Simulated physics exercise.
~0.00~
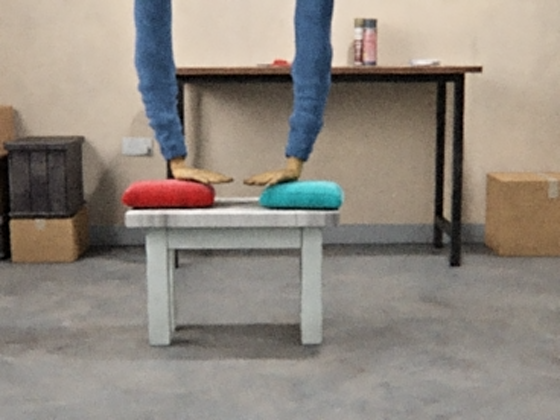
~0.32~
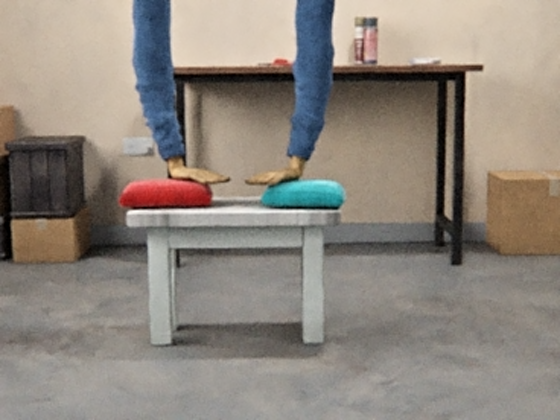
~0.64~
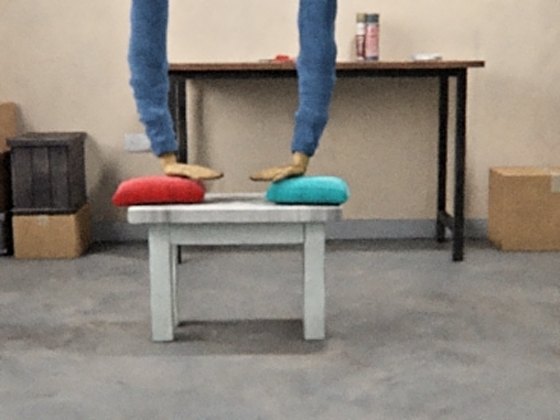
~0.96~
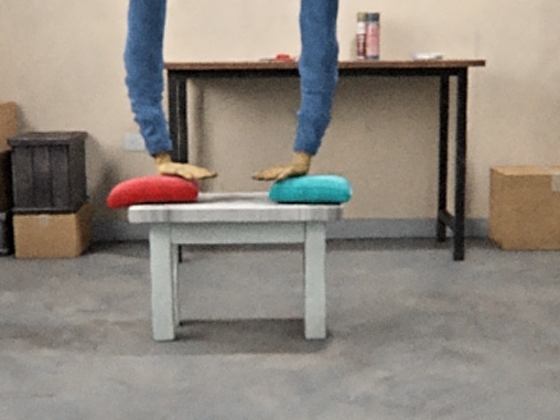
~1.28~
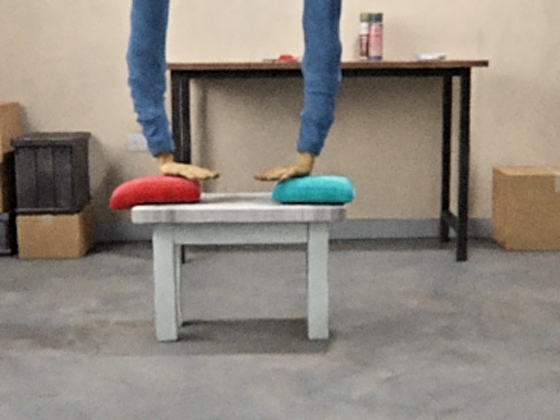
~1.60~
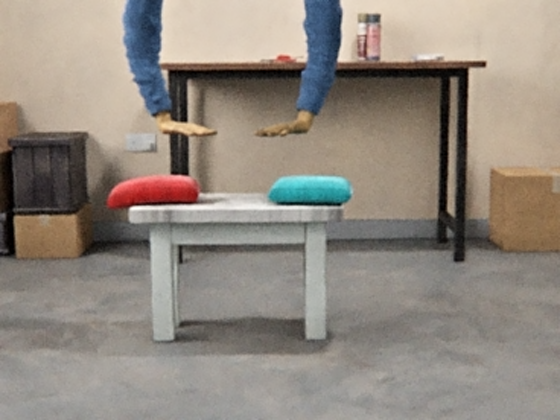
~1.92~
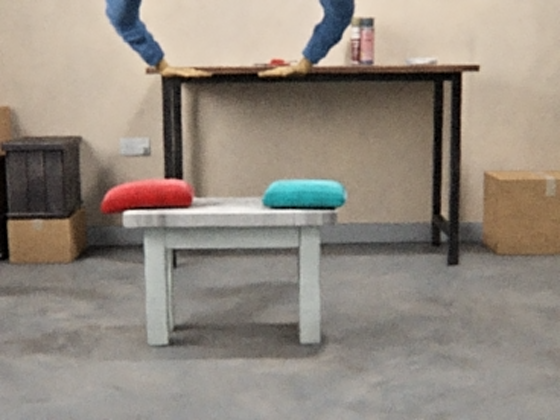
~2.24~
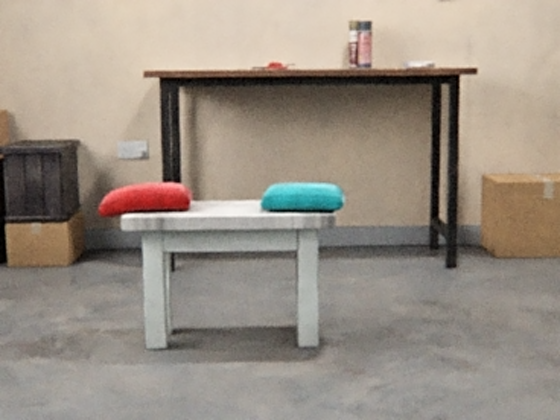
On a low table, hands slide two sacks slightly outward, then lift away, leaving both resting.
